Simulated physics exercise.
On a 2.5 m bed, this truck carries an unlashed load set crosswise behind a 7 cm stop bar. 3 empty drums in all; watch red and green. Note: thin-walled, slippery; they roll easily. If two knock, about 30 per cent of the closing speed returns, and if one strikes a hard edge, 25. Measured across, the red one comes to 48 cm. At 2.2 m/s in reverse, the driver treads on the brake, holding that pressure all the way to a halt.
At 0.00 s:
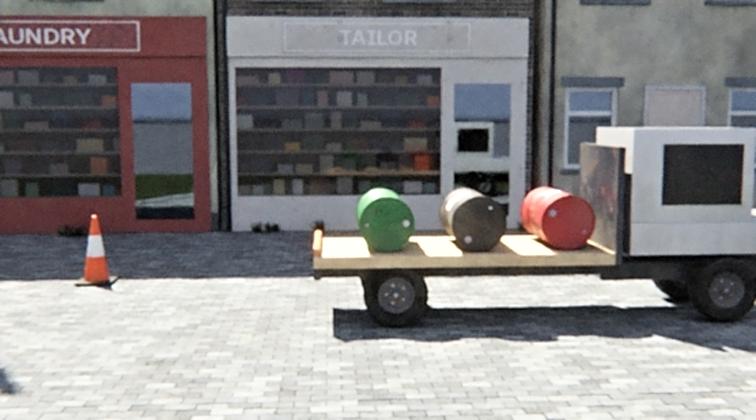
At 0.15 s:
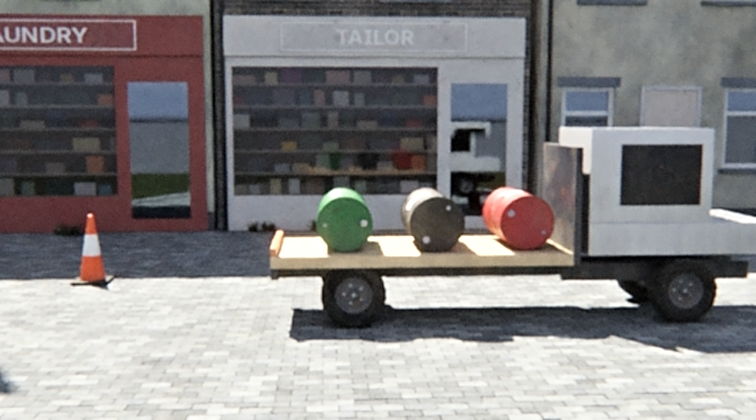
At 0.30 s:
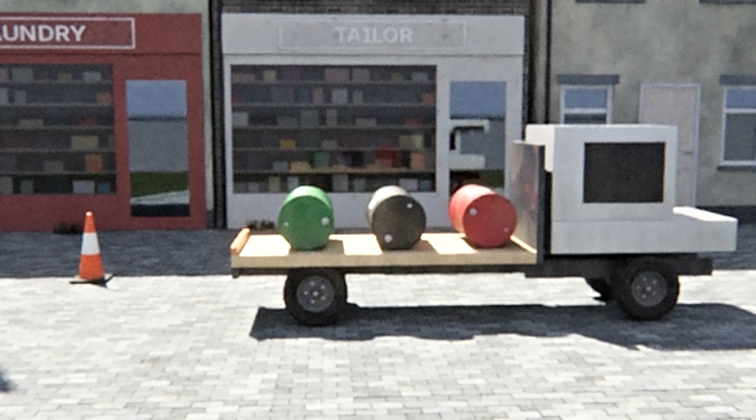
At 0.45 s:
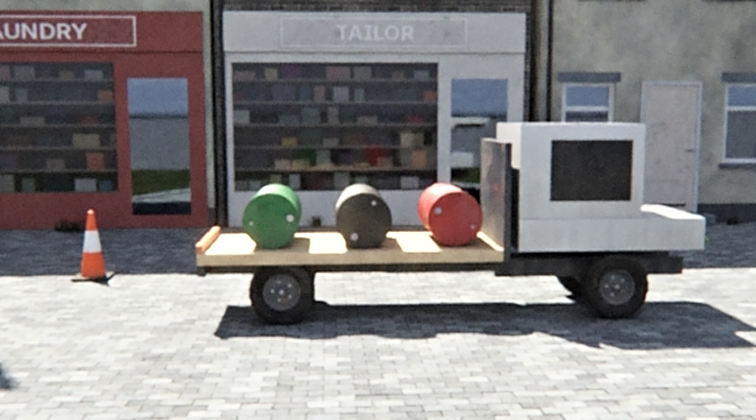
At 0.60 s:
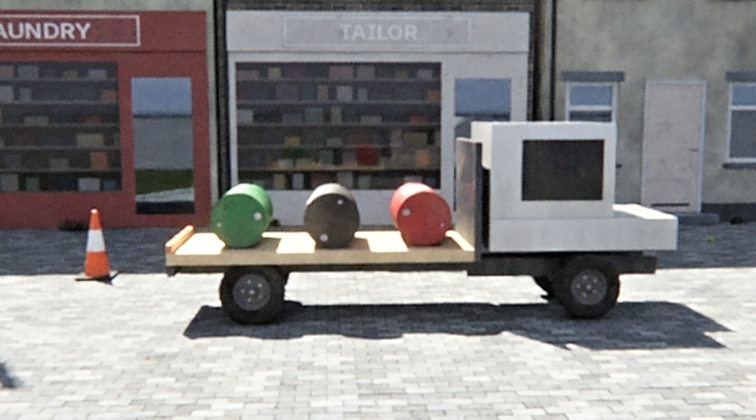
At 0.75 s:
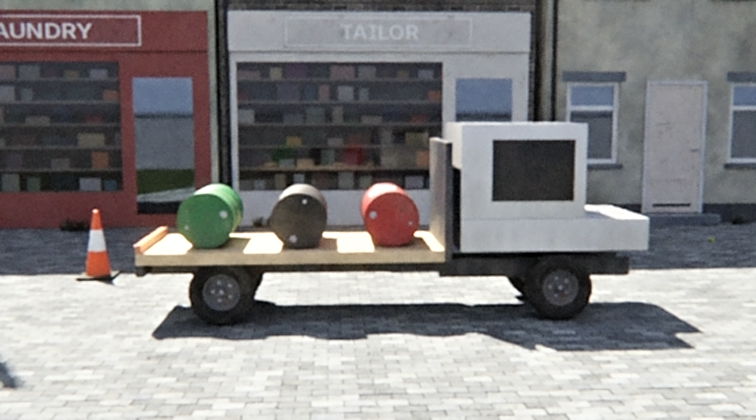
The clip opens on a white flatbed truck, its cab at the right, carrying green, dark and red drums past shopfronts. It rolls backward to the left, slowing slightly, while the drums keep their places on the bed. By the close, its tail is just right of the orange cone.
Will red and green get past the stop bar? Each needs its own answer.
Lab note: Red stays put; Green stays put.
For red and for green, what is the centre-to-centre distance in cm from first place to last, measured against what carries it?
For red it's around 100, and for green around 40.
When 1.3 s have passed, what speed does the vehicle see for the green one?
Estimate: Some 0.4 m/s.
By 1.3 s, red is on the bed, 190 cm from the bar, rolling towards it; green is on the bed, 35 cm from the bar, rolling towards it; 0 over the tail so far.
By 1.8 s, red is on the bed, 165 cm from the bar, rolling towards it; green is on the bed, 15 cm from the bar; 0 over the tail so far.
By 2.4 s, red is on the bed, 125 cm from the bar, rolling towards it; green is on the bed, 15 cm from the bar, rolling towards it; 0 over the tail so far.
Finally (3.1 s), red is on the bed, 115 cm from the bar; green is on the bed, 20 cm from the bar; 0 over the tail so far.
